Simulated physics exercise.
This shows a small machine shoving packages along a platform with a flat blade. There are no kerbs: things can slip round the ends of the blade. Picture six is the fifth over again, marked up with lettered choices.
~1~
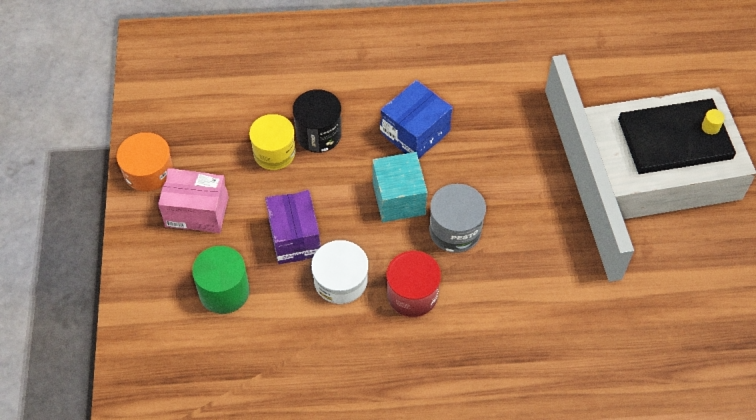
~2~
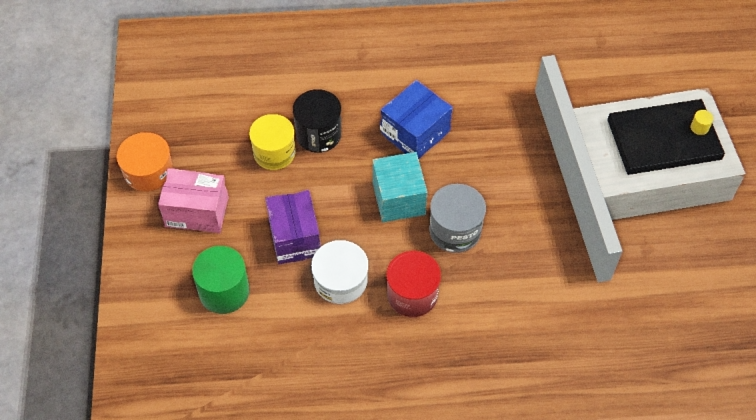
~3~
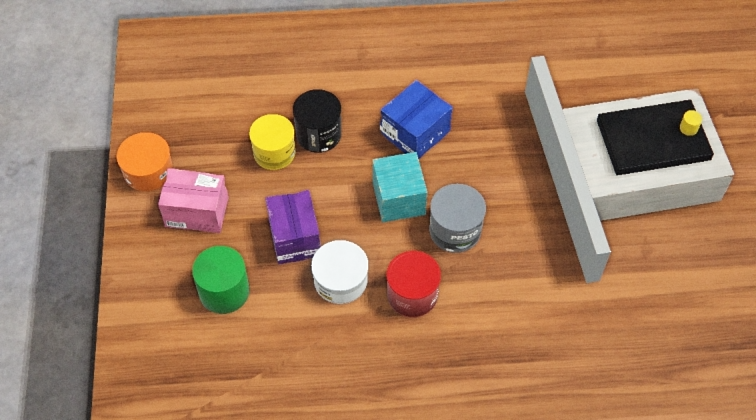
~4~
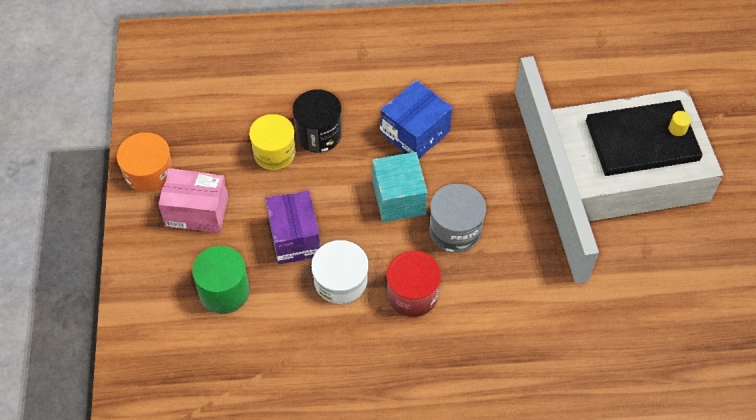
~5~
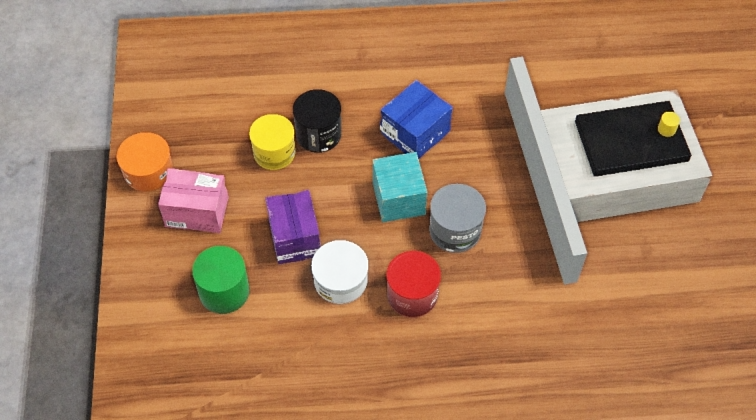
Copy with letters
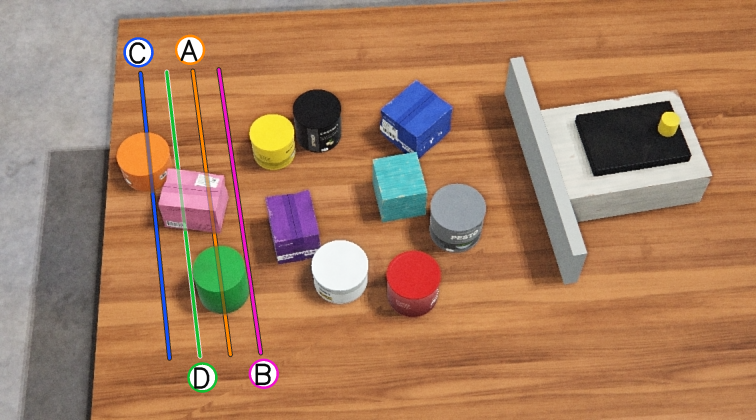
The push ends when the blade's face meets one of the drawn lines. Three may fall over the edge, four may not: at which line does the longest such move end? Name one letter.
D.
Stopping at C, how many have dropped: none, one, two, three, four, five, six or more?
In all, four.
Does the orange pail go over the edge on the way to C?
Yes.
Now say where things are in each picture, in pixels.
The first picture shows robot (669, 136); purple box (294, 227); blue parcel (416, 121).
The second picture shows robot (658, 136); orange pail (145, 162).
The third picture shows robot (647, 137); red pail (413, 284).
The fourth picture shows robot (637, 137); green canister (221, 281).
The fifth picture shows robot (625, 138); grey pail (457, 219); black pail (318, 122); white pail (341, 272).
On the marked copy, A at (210, 202); B at (238, 200); C at (154, 205); D at (182, 203).
With D. Early on, robot (495, 145); yellow pail (262, 146); red pail (405, 286).
Further on, robot (364, 152); pink parcel (169, 201); black pail (189, 119).
At the end, robot (262, 157); black pail over the edge; orange pail over the edge; two fallen.
As for the rest, A is within the limit but short; B is within the limit but short; C drops four.
